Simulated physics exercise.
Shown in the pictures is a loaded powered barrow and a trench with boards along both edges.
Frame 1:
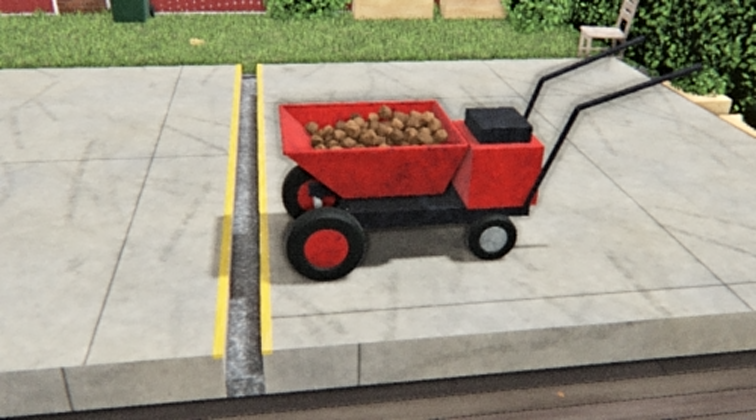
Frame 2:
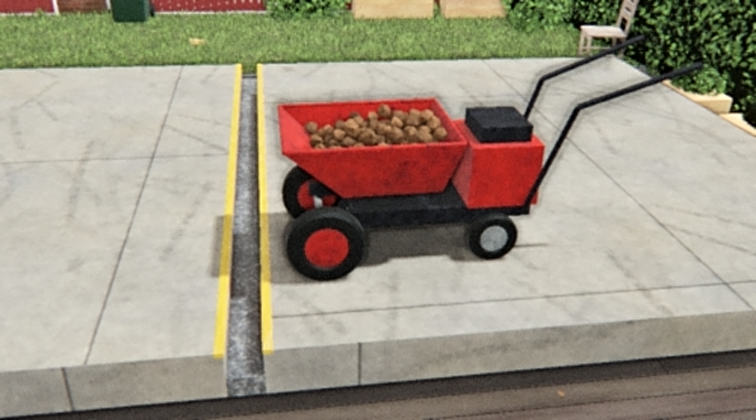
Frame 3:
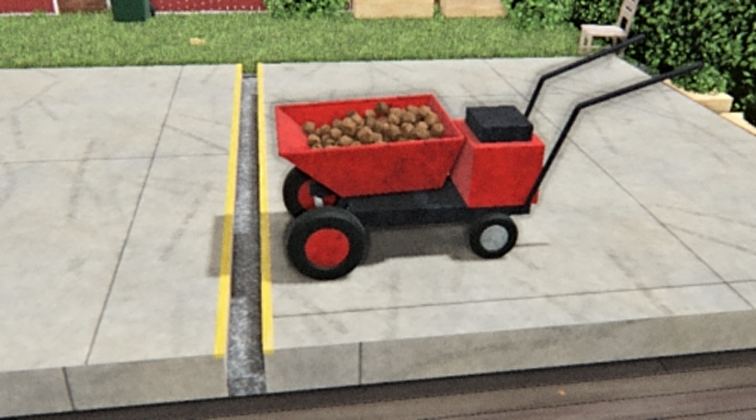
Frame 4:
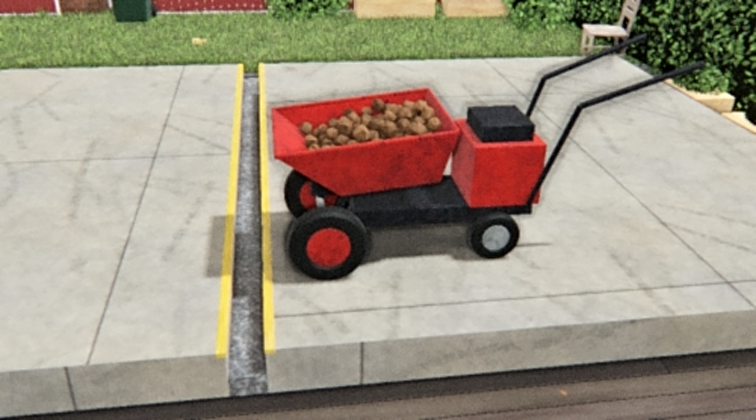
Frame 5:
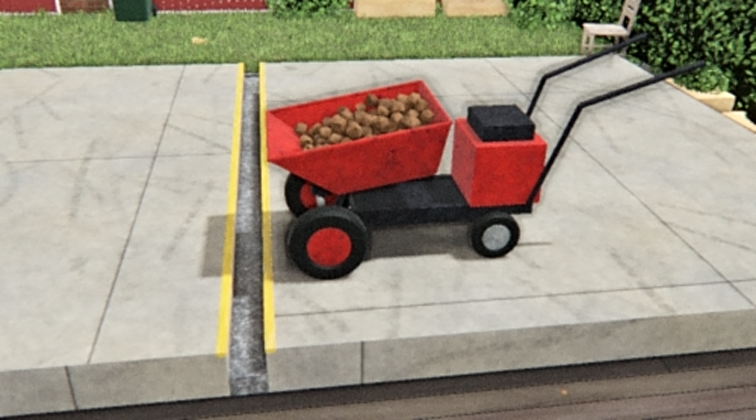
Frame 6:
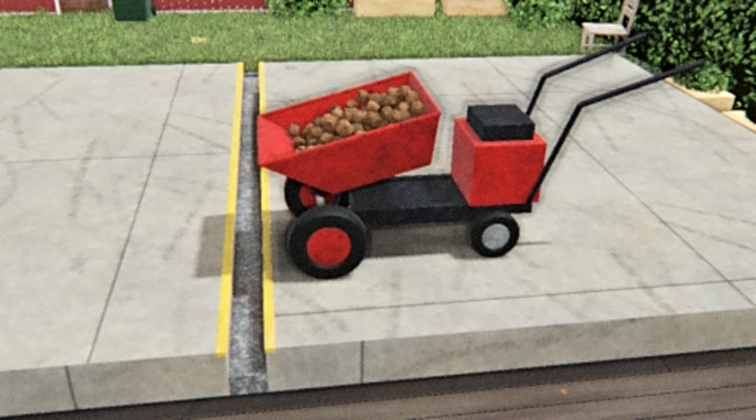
The clip opens on a red powered barrow with its skip level and loaded with brown clods, standing just right of a narrow trench edged in yellow. The skip begins to tilt slightly to the left, then its rear rises clearly as the front lip lowers, while the wheels stay still.
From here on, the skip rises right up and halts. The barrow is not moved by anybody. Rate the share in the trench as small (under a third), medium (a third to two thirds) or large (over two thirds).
Small.
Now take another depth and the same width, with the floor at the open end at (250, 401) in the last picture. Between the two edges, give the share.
The share would be around 0 in a hundred.
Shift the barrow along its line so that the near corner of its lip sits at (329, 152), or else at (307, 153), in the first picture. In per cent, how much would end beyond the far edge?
60 and 90 in a hundred, in that order.
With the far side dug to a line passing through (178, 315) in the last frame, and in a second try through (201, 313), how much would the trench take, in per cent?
First case 40 %, second case 10 %.
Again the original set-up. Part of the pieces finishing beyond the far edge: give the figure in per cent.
100 per cent.
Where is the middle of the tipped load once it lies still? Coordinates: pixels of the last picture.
The centre settles at about (157, 251).
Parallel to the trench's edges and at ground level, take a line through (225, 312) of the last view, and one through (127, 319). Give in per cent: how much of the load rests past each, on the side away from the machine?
Result, first then second: 100 %, 40 %.
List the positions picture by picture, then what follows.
The first frame shows lip of the skip near (285, 153), level; top of the load near (382, 130), clay clods; first edge of the trench near (266, 310); far edge near (221, 313), the trench under half as wide as the skip, and about as deep as wide.
The second frame shows lip of the skip near (284, 153), level; top of the load near (381, 129).
The third frame shows lip of the skip near (281, 155), tipped barely; top of the load near (386, 130).
The fourth frame shows lip of the skip near (276, 157), tipped a little; top of the load near (389, 116).
The fifth frame shows lip of the skip near (269, 161), tipped a little; top of the load near (397, 119).
The sixth frame shows lip of the skip near (260, 165), tipped clearly; top of the load near (389, 117); first edge of the trench near (269, 308); far edge near (224, 311).
Shortly afterwards, skip tipped steeply; the whole lot in the skip.
Next, skip tipped right over; near two thirds in the skip; near a quarter beyond it; a little falling.
Some moments later, skip tipped right over; a little in the skip; all but a few beyond it.
In the end, skip tipped right over; only a few in the skip; none at all in or heaped over the trench; all but a few beyond it.
